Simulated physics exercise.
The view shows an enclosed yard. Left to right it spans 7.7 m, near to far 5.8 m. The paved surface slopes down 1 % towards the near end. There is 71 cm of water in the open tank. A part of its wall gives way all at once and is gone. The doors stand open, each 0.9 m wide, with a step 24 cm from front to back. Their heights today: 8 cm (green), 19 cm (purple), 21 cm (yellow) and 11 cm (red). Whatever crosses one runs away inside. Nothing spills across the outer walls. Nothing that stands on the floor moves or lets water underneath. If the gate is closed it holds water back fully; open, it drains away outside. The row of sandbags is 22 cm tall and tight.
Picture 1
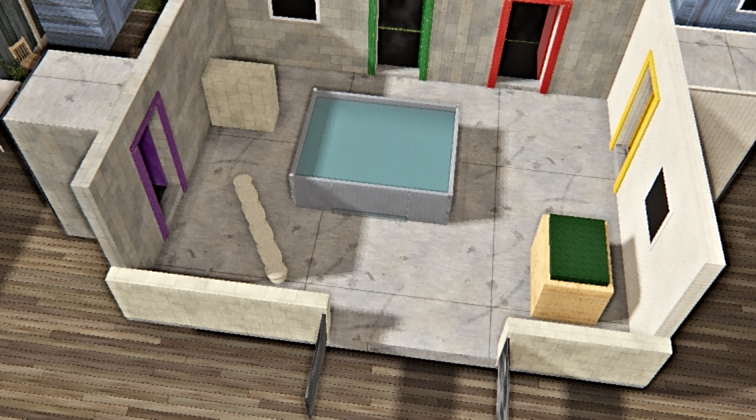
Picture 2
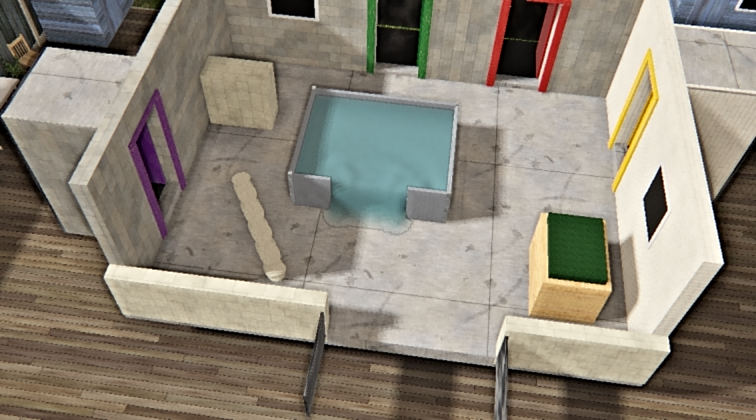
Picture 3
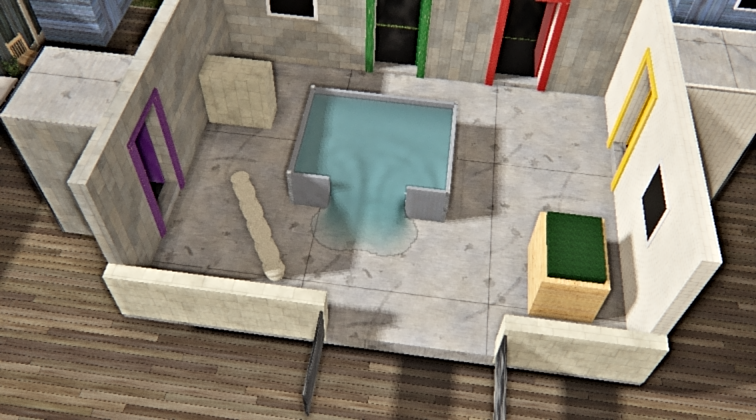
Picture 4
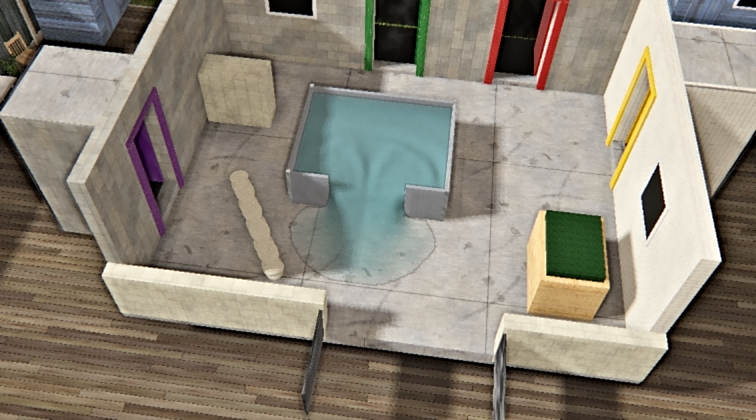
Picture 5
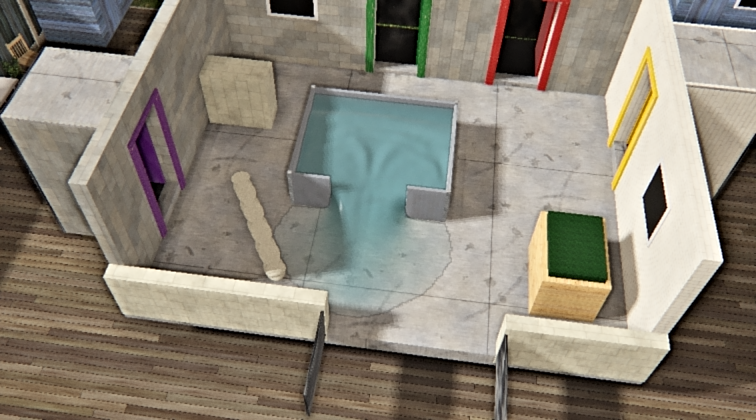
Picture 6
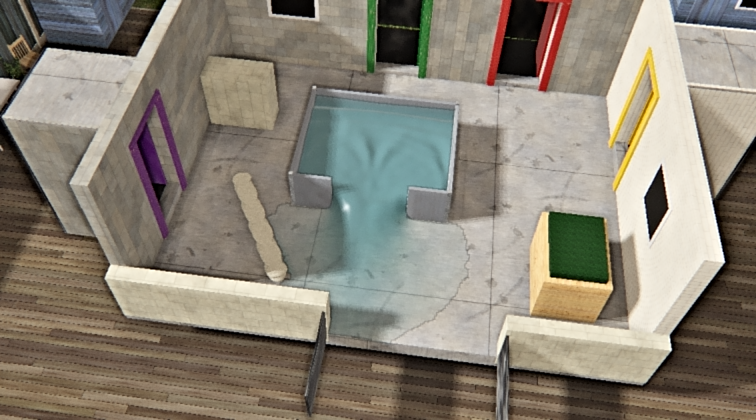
Water poured out of an open tank in a walled yard after part of its front wall suddenly vanished, spreading across the paved floor past a pale low barrier and toward the near side.
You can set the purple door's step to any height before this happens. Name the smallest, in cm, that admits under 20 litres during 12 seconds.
It would have to be roughly 7 cm high.
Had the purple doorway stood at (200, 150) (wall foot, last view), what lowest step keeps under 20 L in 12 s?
About 8.0 cm.
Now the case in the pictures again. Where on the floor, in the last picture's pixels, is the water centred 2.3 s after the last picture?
Near (352, 204).
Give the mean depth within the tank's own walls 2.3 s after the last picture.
Some 33 cm.
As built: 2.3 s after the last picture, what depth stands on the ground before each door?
Depths in cm: Green 0, purple 12, yellow 0, red 0.
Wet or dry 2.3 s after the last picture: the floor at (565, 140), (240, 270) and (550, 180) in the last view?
In that order: Dry, flooded, still dry.
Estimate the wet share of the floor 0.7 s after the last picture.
About 20 per cent.
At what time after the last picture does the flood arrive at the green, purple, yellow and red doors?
Arrival: Green 8.0 s, purple 1.6 s, yellow not in the 12 s, red not in the 12 s.
Then, 0.7 s after the last picture water covers 20 % of the floor, deepest (44 cm) near (298, 316); it has not reached the purple door.
Then, 2.3 s after the last picture water covers 35 % of the floor, deepest (28 cm) near (310, 318); 12 cm at the purple door, 0 litres in over its 19 cm step.
Then, 11.3 s after the last picture water covers 55 % of the floor, deepest (12 cm) near (310, 318); 7 cm at the purple door, 0 litres in over its 19 cm step.
At the purple door as built, the water peaked near 12 cm, 2.3 s after the last picture.
Run again over the same 12 s with other heights there, 34 litres in over 6 cm, 12 litres over 8 cm. The limit of 20 litres is kept from about 7 cm up.
